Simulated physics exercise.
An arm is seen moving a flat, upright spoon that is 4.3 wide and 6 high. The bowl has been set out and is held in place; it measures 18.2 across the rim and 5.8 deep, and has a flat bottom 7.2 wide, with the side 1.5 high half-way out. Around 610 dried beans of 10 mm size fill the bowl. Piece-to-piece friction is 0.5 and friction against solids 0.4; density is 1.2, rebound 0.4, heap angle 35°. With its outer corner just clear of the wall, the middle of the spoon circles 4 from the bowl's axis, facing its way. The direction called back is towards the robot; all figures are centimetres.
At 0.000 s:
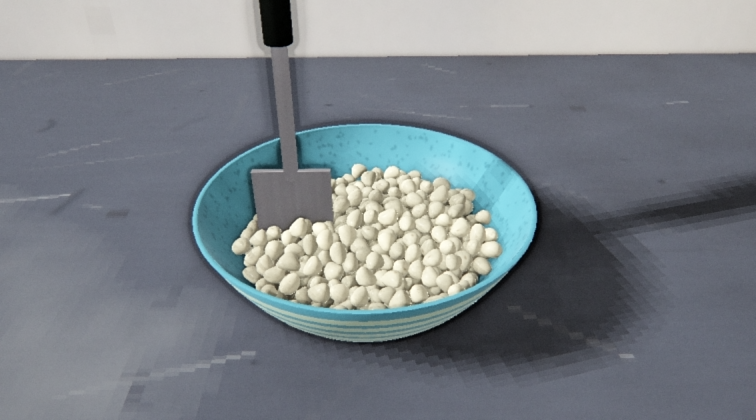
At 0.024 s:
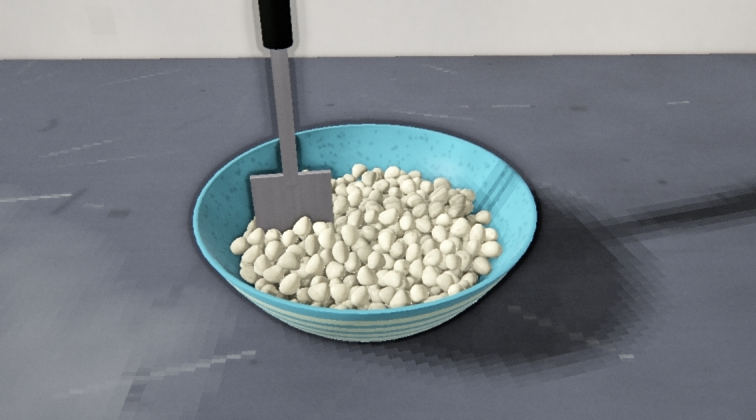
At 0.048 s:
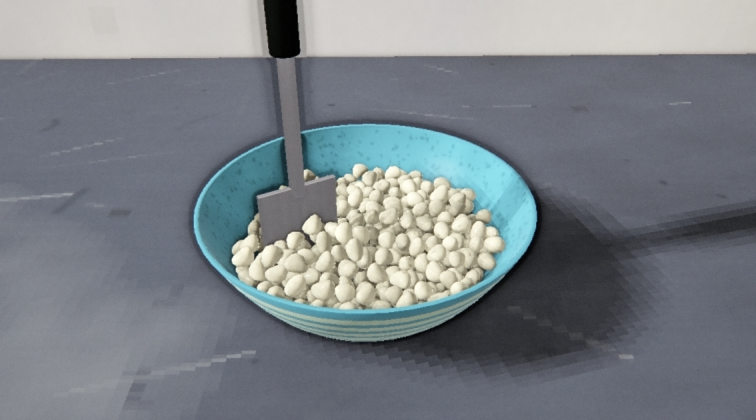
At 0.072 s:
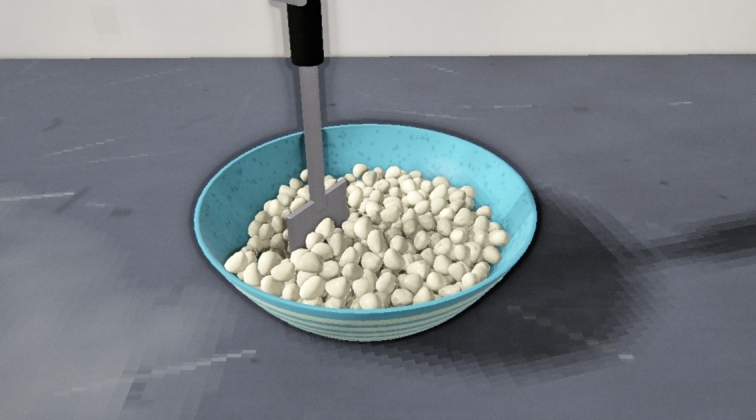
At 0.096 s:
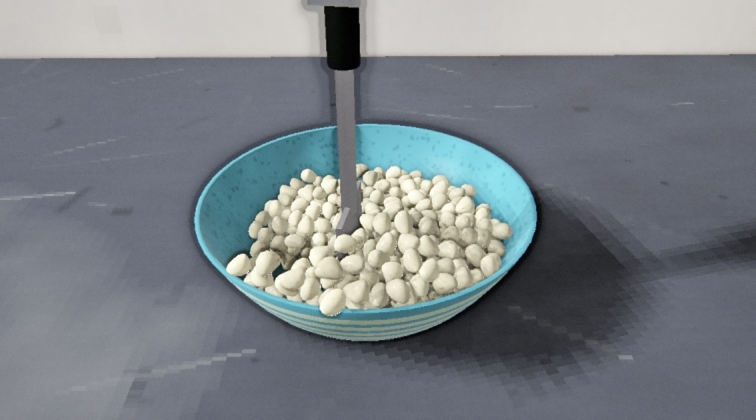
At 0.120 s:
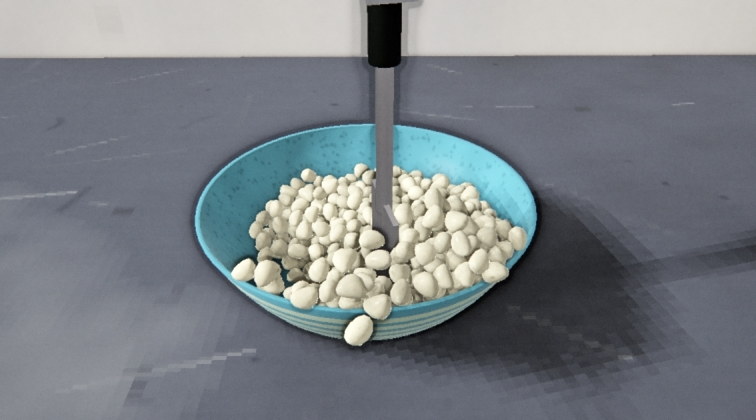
On a dark grey counter, a flat metal spatula stood in a blue bowl of pale beans, then swept rightward through them, turning edge-on and pushing a few over the front rim.
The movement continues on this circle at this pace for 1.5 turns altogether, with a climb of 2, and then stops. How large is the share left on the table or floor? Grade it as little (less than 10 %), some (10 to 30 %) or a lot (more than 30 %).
Grade: A lot, more than 30 %.
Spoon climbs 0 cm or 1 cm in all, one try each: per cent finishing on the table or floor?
I'd say some 60 per cent, and some 50 per cent.
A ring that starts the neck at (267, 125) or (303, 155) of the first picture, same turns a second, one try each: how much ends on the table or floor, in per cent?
Close to 30 and 35 in a hundred.
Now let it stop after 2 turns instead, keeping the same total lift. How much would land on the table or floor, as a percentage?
50 %.
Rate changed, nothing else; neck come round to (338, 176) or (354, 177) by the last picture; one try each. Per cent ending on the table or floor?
Roughly 30 and 35 percent, in that order.
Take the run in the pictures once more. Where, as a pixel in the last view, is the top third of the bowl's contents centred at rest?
Centre, approx.: (348, 253).
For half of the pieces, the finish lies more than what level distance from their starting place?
Some 8 centimetres or so.
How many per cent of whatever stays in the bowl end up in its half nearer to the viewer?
I'd put it at roughly 55 per cent.
After 0.28 s, 270° round, highest piece 10 above the table; 450 in the bowl, 43 on the table or floor, 116 in flight or on the tool.
After 0.44 s, 76° round, highest piece 8 above the table; 364 in the bowl, 207 on the table or floor, 38 in flight or on the tool.
After 0.72 s, 180° round, highest piece 5 above the table; 355 in the bowl, 254 on the table or floor.
After 1.42 s, 180° round, highest piece 5 above the table; 355 in the bowl, 254 on the table or floor.
In the end, 355 in the bowl, 254 on the table or floor. That is 42 % on the table or floor.
